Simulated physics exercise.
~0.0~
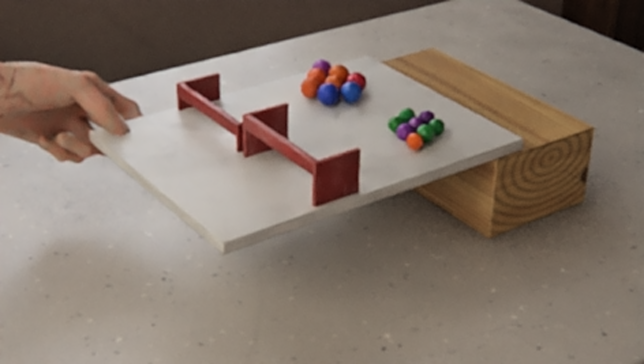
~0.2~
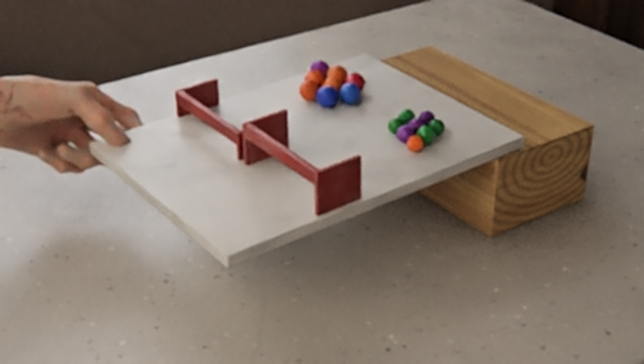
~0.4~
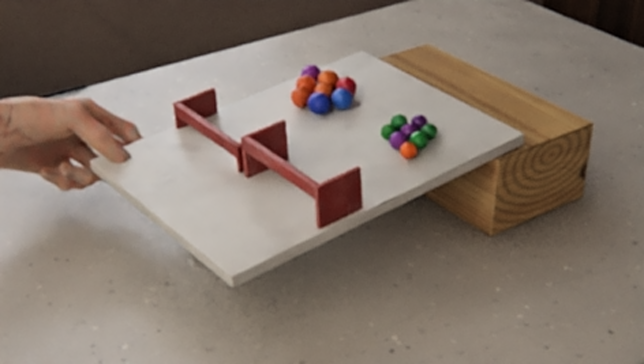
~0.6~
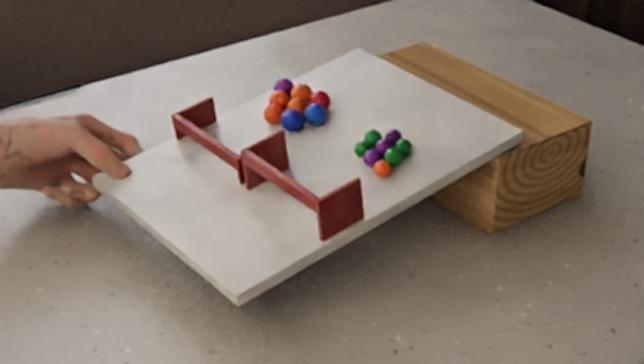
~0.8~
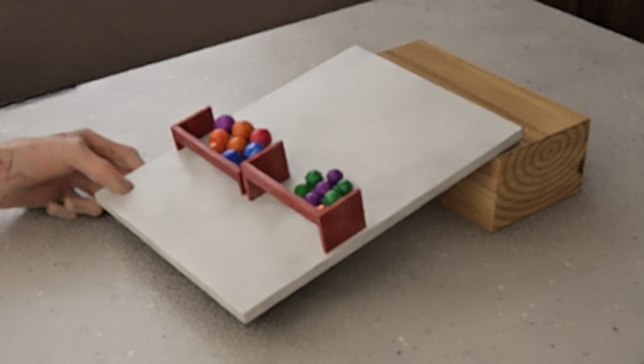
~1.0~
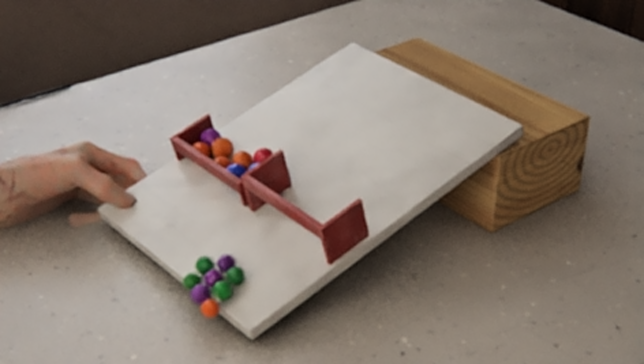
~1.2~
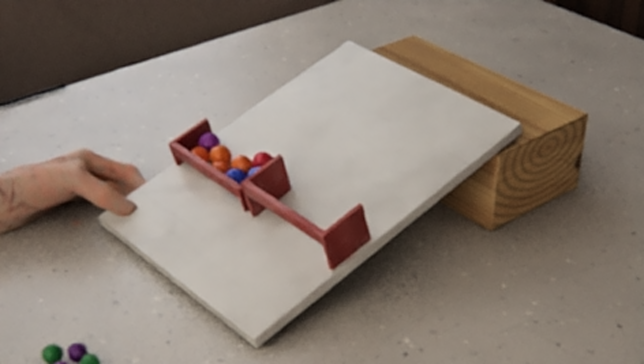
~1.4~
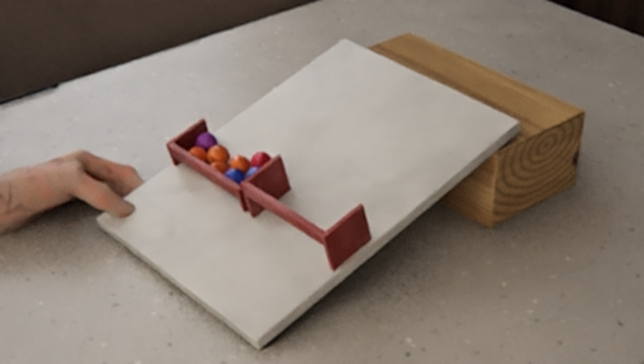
To begin with, a hand holds the left end of a pale board whose other end rests on a wooden block, with two clusters of small coloured balls lying above a pair of red gates. The hand lowers its end, and the board grows steeper. Both clusters start to slide down to the left and reach the gates. The near cluster, mostly green and purple, passes under its bar, runs off the board on to the counter and leaves view. The far cluster of orange, blue, red and purple balls stays gathered behind its gate as the tilted board comes to rest.
